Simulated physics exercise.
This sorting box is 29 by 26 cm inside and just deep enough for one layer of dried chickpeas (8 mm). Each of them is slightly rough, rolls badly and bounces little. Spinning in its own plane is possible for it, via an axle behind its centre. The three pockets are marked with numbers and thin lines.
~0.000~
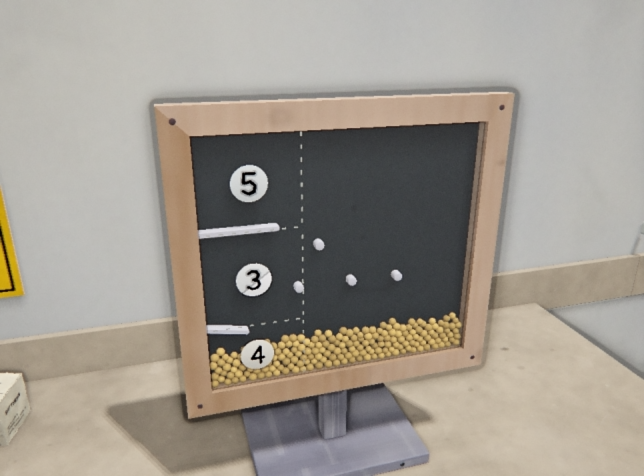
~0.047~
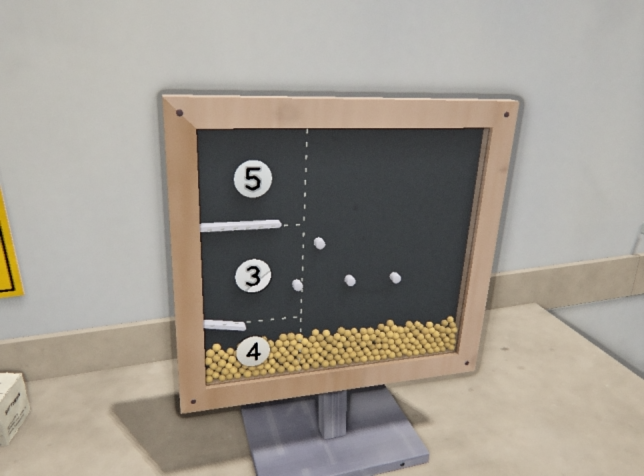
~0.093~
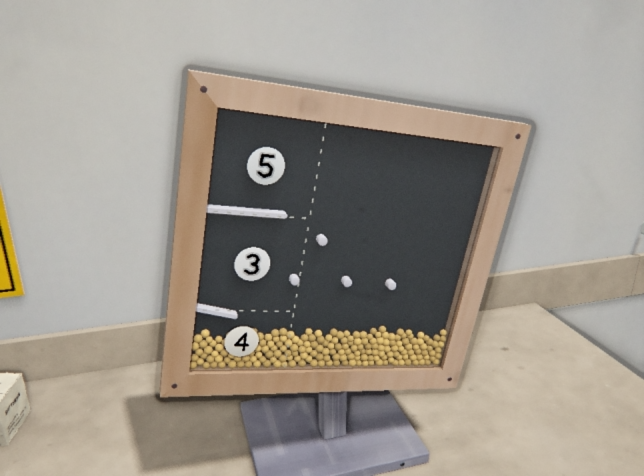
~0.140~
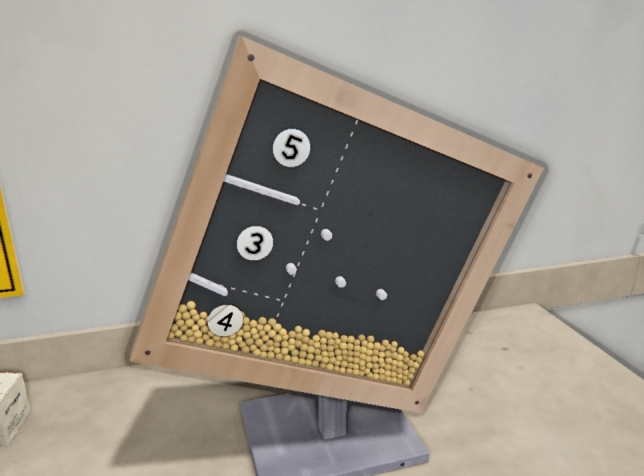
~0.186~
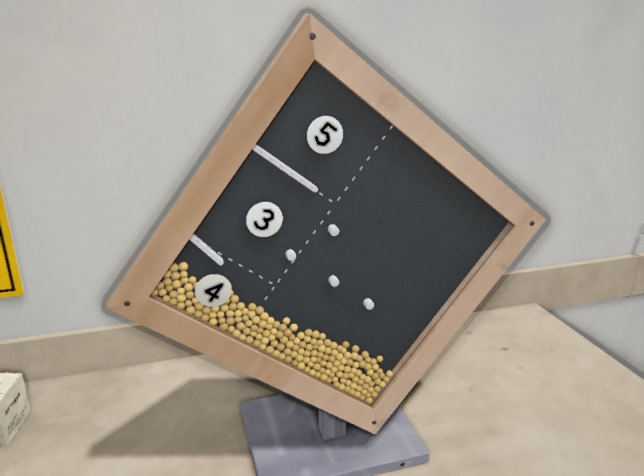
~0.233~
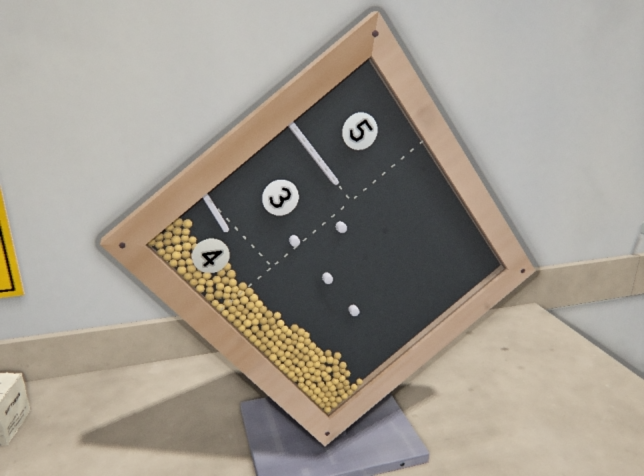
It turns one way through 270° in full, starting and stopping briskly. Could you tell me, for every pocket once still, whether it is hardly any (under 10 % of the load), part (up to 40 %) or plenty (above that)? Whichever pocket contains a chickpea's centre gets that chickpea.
No. 3 is part, 4 is hardly any, 5 is plenty.
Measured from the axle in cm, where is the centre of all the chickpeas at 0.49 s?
Offset approx. 9 cm left, 1 cm below.
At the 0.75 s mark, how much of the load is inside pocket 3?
Reading: Around 5 per cent of the load.
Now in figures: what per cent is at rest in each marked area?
Final shares - pocket 3: 25 %, pocket 4: 5 %, pocket 5: 70 %.
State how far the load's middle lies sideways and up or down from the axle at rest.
About 6 cm left and 11 cm below.
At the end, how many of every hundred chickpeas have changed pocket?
About 95 percent.
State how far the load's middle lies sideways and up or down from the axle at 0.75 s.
Offset: Approx. 6 cm left, 5 cm below.
After 0.49 s, it stands 137° clockwise; the chickpeas' middle is 9 cm left of and 1 cm below the centre; no. 4, 5 %.
After 0.75 s, it has come round 222° clockwise; the chickpeas' middle is 6 cm left of and 5 cm below the centre; no. 3, 5 %, no. 4, 5 %, no. 5, 15 %.
After 0.97 s, it has come round 270° clockwise; the chickpeas' middle is 7 cm left of and 7 cm below the centre; no. 3, 10 %, no. 4, 5 %, no. 5, 65 %.
At rest by 1.8 s, it has come round 270° clockwise; no. 3, 25 %, no. 4, 5 %, no. 5, 70 %.
